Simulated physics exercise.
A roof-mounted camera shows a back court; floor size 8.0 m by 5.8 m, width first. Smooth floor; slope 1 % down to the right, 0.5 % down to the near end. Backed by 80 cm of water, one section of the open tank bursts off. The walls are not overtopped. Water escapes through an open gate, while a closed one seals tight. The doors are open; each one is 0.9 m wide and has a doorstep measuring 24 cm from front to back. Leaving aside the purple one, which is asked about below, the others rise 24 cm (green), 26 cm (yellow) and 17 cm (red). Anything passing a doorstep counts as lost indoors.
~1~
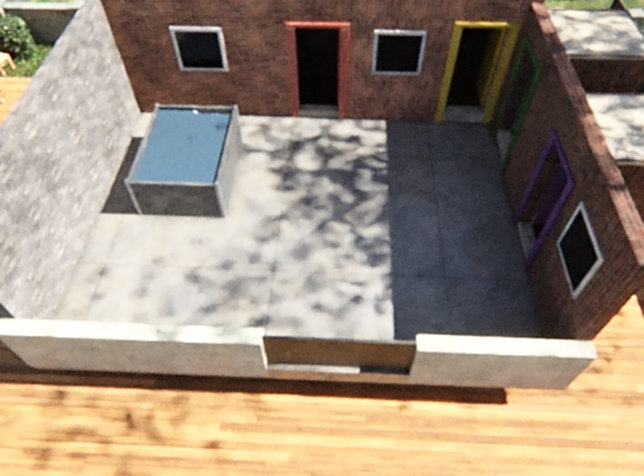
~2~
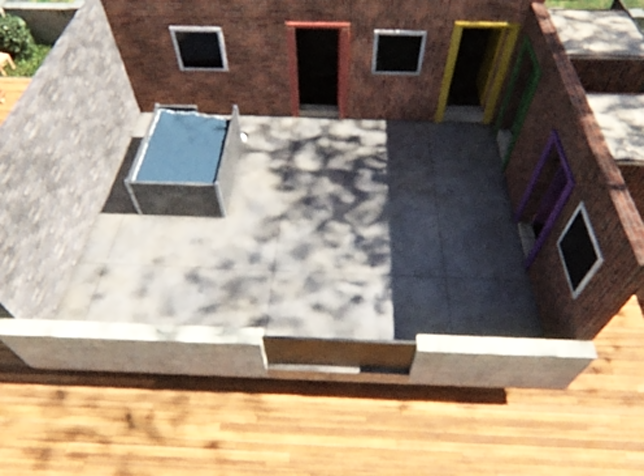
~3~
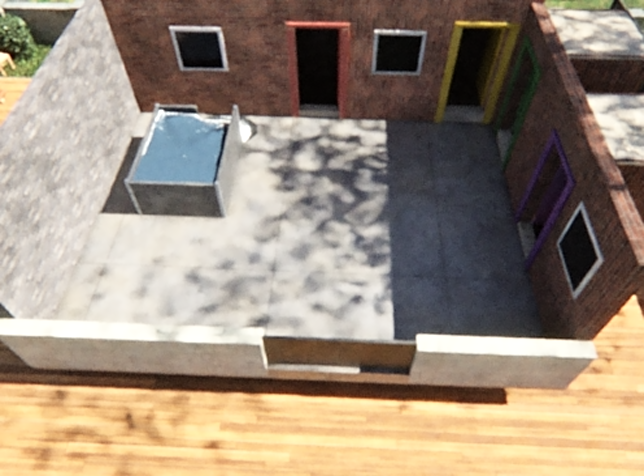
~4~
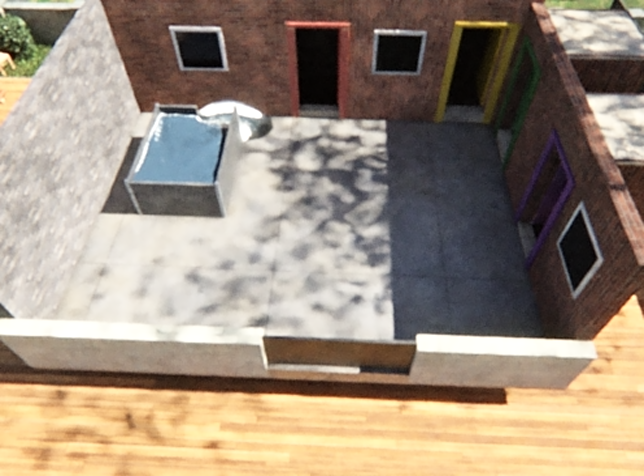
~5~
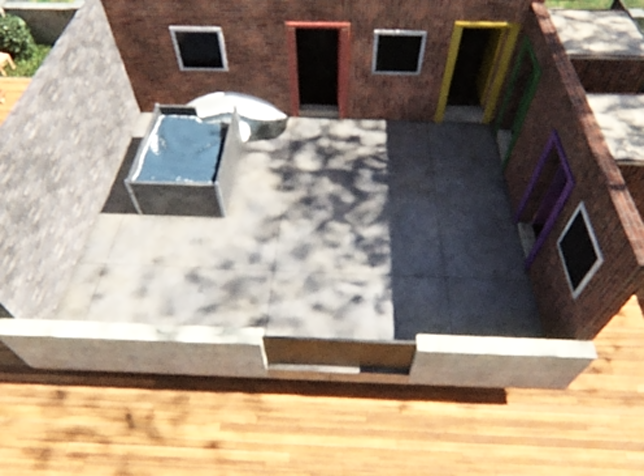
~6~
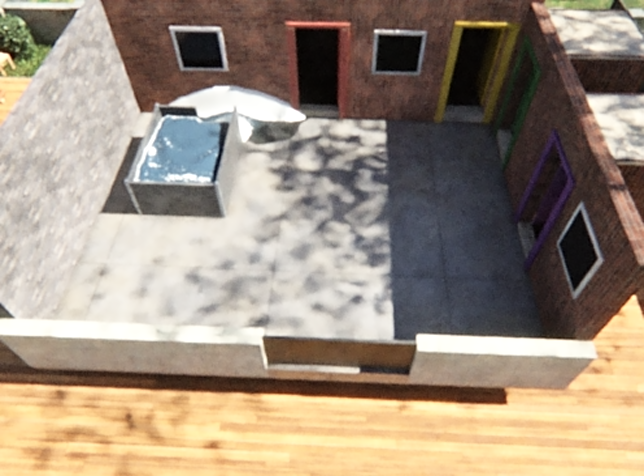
Water emerges behind an open tank in the back left of a walled court, then spreads rightward along the brick wall toward the red door's front, while the surface inside the tank turns from smooth to rippled.
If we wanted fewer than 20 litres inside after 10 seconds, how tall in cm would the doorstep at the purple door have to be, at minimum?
It would need to be around 6.5 cm tall.
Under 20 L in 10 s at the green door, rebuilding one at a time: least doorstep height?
At green, about 15 cm.
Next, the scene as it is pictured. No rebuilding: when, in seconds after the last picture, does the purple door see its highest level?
Around 2.8 s, give or take.
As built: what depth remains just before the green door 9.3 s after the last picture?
Depth: Near 7.5 cm.
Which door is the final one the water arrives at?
It is the purple one.
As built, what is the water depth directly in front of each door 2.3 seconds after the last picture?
Depths in cm: Green 20, yellow 4, purple 3, red 9.
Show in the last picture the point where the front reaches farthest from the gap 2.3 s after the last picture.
Around pixel (517, 238).
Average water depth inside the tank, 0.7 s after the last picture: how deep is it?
I'd put it near 55 cm.
Then, 0.7 s after the last picture water covers 15 % of the floor, deepest (57 cm) near (233, 120); it has not reached the purple door.
Then, 2.3 s after the last picture water covers 50 % of the floor, deepest (34 cm) near (225, 120); it has not reached the purple door.
Then, 9.3 s after the last picture water covers 85 % of the floor, deepest (16 cm) near (521, 253); 9 cm at the purple door, 8 litres in over its 8 cm doorstep.
At the purple door as built, the water peaked near 12 cm, 2.9 s after the last picture.
With a doorstep of 5 cm, 33 litres would have come in within the 10 s; with 8 cm, 8 litres. So under 20 litres takes about 6.5 cm.
